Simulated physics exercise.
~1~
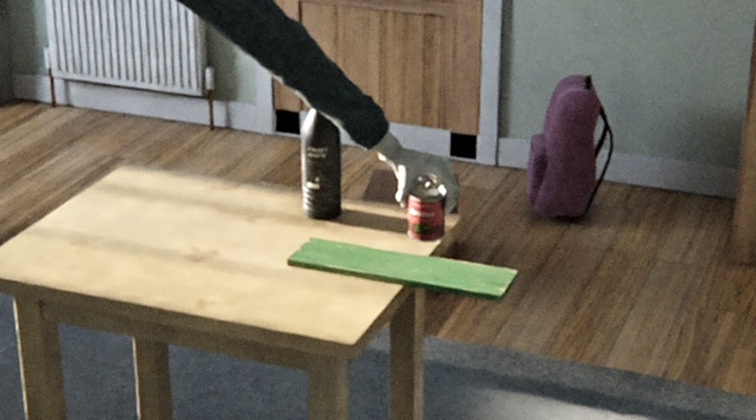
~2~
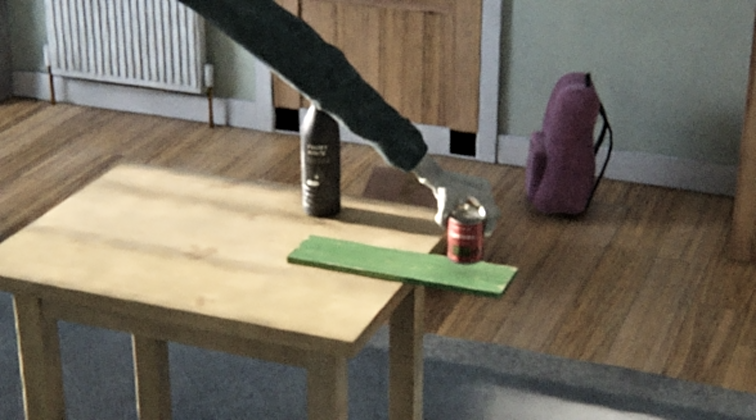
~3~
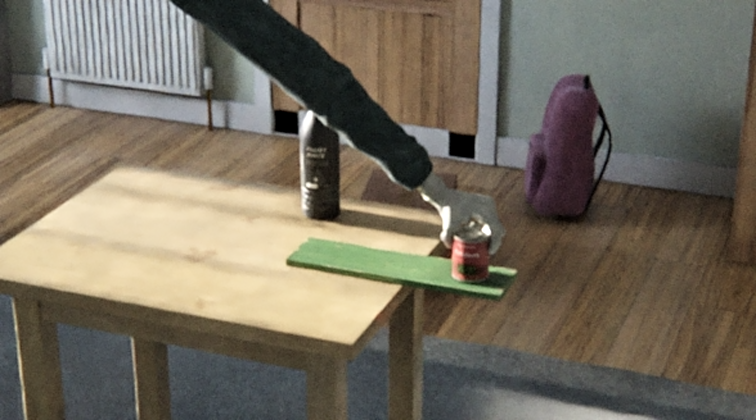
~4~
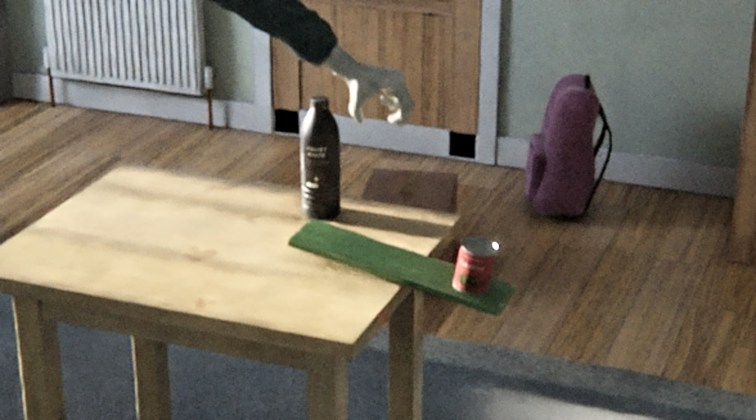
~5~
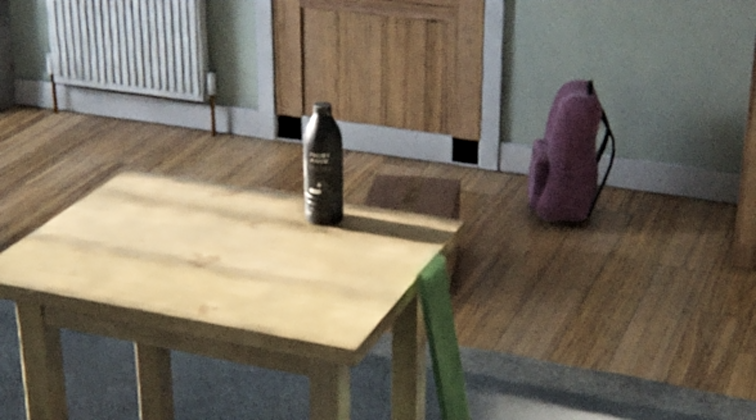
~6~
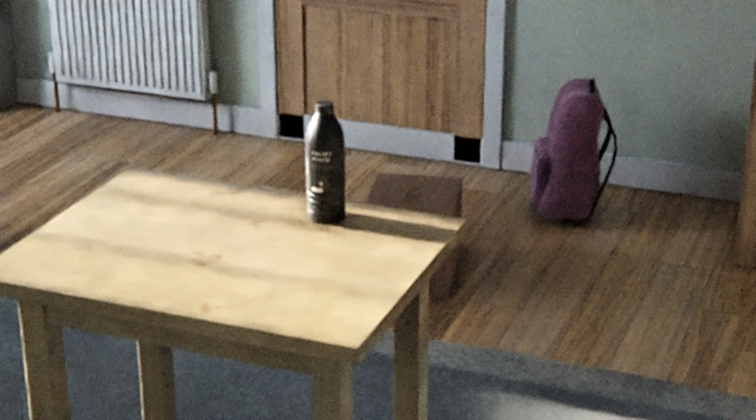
Red tin set by a hand on the overhanging end of a green board, tipping it off the table as a black bottle stays.
